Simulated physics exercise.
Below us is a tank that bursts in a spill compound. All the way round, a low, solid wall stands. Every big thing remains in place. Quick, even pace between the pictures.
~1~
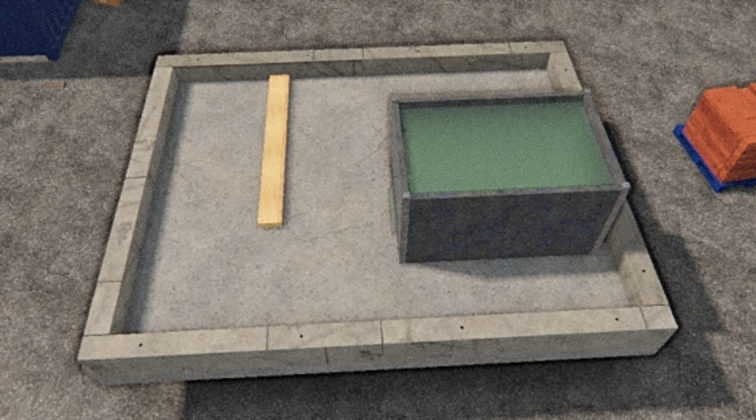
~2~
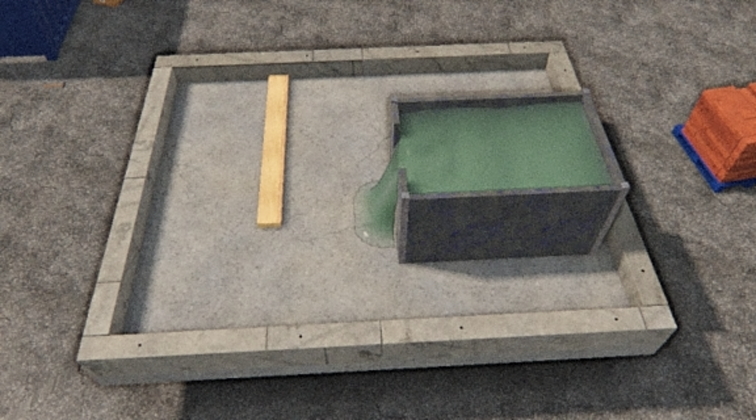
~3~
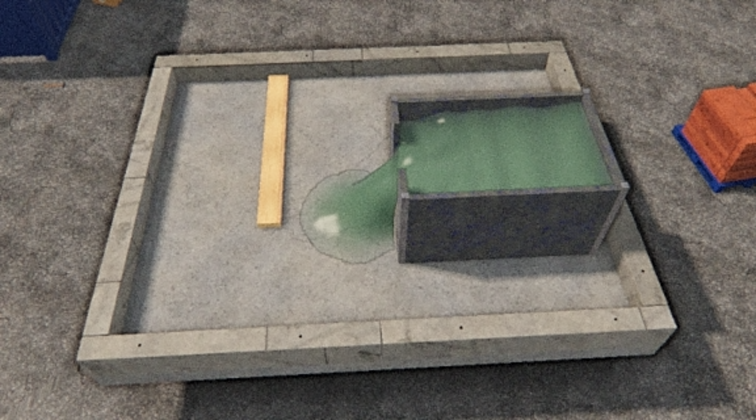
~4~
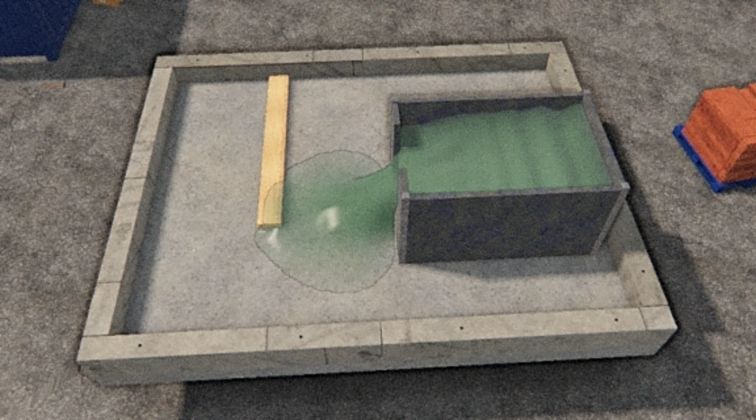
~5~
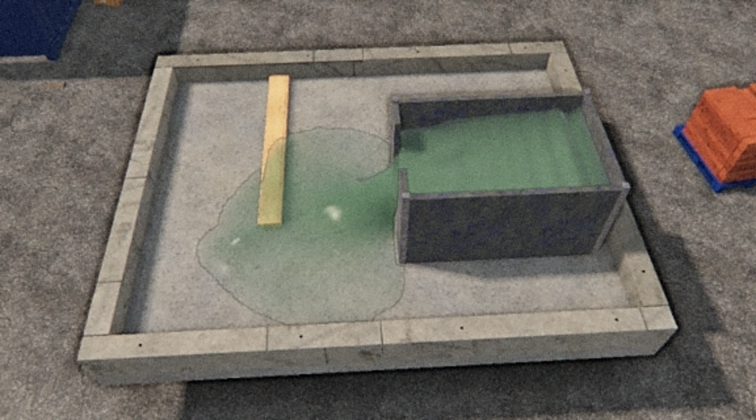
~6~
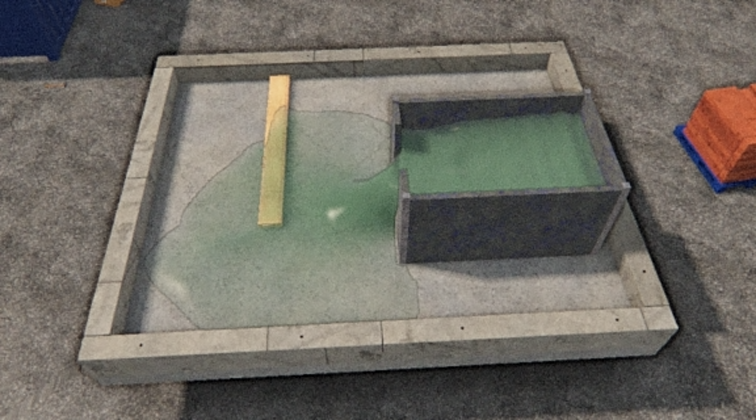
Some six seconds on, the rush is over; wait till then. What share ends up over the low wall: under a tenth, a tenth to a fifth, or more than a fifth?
The part that gets over is under a tenth.
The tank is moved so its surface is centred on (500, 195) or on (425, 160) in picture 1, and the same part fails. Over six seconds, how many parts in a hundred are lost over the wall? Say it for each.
The first try gives 10 per cent and the second 8 per cent.
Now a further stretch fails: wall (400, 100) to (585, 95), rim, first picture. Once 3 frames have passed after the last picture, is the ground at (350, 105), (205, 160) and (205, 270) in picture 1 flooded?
One after the other: Awash, clear, not flooded.
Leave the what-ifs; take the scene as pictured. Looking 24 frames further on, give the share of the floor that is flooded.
It comes to 90 per cent.
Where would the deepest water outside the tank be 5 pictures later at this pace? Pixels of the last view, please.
Roughly at pixel (122, 346).
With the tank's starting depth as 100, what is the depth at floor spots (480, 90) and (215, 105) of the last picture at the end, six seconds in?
In order: Roughly 6 % and 18 %.
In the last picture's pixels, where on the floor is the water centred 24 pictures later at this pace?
Near (336, 188) in the last view.
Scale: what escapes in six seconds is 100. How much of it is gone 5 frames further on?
I'd estimate close to 5 per cent.
A moment on, water covers 50 % of the floor; the low wall has let 0 % over.
Next, water covers 50 % of the floor; the low wall has let 0 % over.
Then, water covers 60 % of the floor; the low wall has let 4 % over.
Later, water covers 75 % of the floor; the low wall has let 6 % over.
In the end, water covers 85 % of the floor; the low wall has let 6 % over.
